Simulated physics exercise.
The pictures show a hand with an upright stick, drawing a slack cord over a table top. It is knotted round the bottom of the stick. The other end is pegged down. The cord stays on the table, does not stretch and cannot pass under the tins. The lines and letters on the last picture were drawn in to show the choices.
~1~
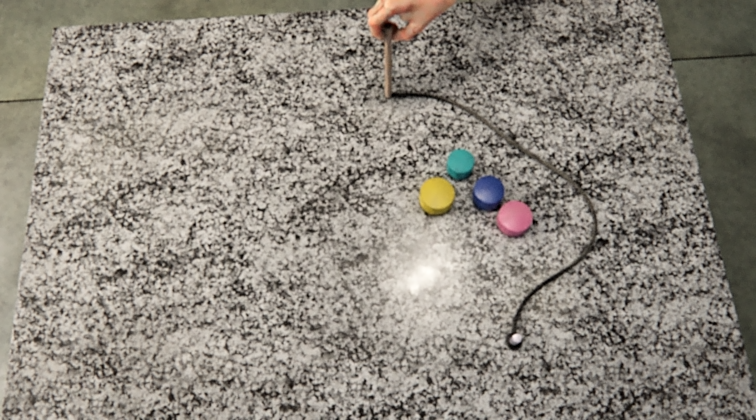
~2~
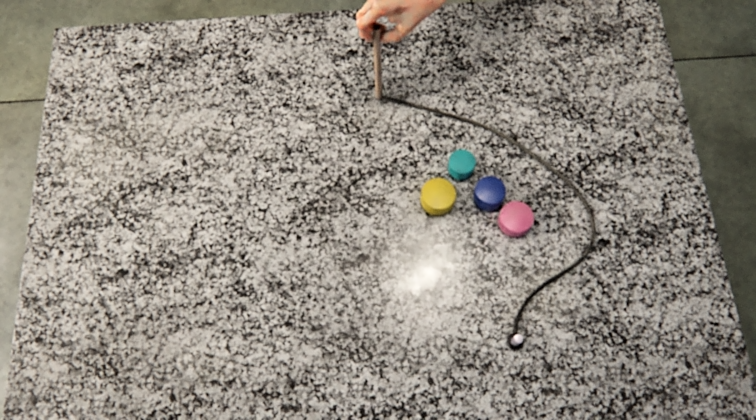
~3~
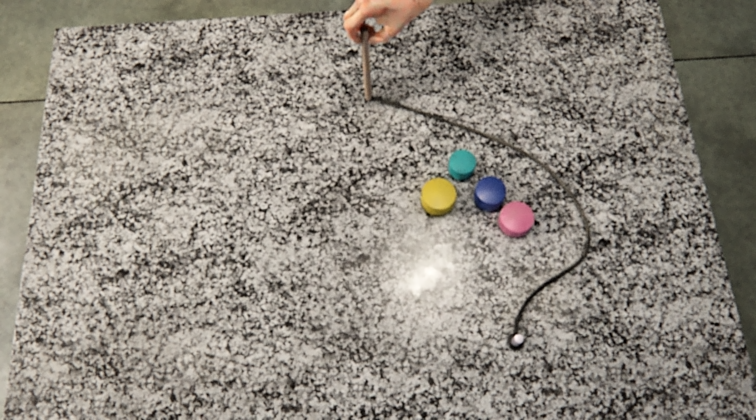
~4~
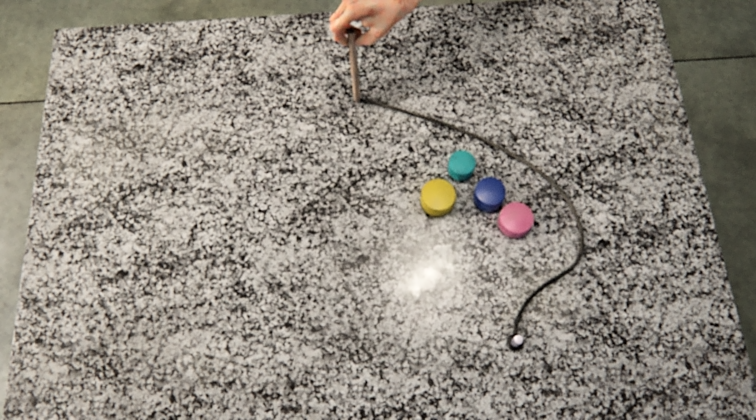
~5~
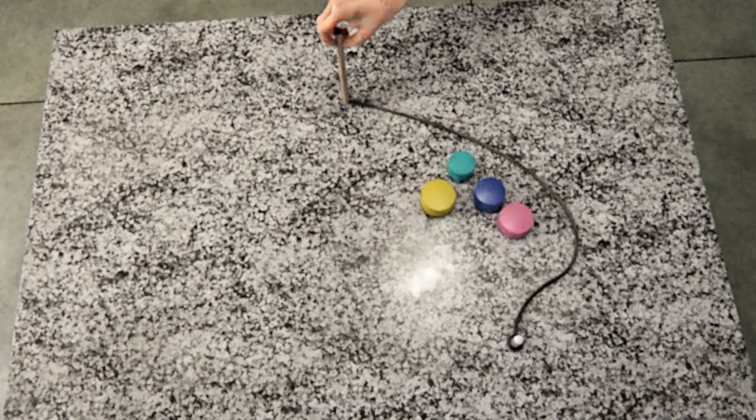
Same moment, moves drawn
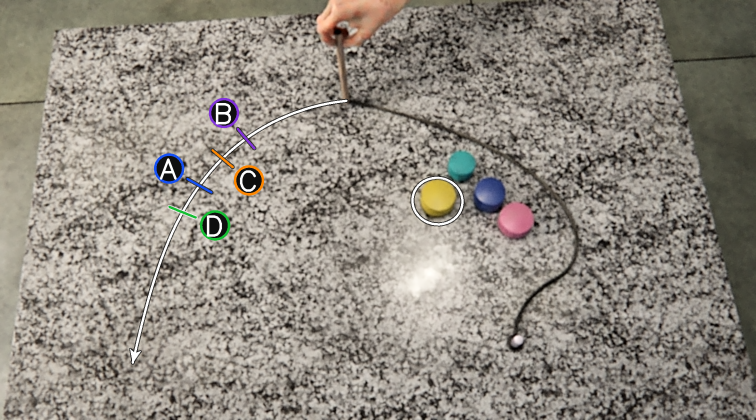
A hand holding an upright stick slid it slowly left across a speckled table top, drawing along a slack dark cord that curved around four small colored tins, its far end staying put.
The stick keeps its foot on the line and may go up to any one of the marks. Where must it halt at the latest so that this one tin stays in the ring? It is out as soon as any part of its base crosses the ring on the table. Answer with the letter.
It should halt at B.
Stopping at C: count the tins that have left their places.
Four.
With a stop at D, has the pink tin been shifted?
By then, yes.
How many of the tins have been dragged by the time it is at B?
Three.
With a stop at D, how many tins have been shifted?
By then, four.
On the marked copy, A at (199, 186); B at (246, 139); C at (223, 159); D at (182, 212); the ring at (437, 201); the route from (347, 101) via (199, 186) to (133, 363).
With B. Early on, foot of the stick (309, 109); yellow tin (438, 198).
Further on, foot of the stick (274, 122); yellow tin (438, 198).
At the end, foot of the stick (246, 139); turquoise tin (455, 176); blue tin (477, 199); yellow tin (438, 199); pink tin (493, 226); the yellow tin is still in its ring.
As for the rest, A drags the ringed tin to (421, 223); C drags the ringed tin to (429, 210); D drags the ringed tin to (415, 235).
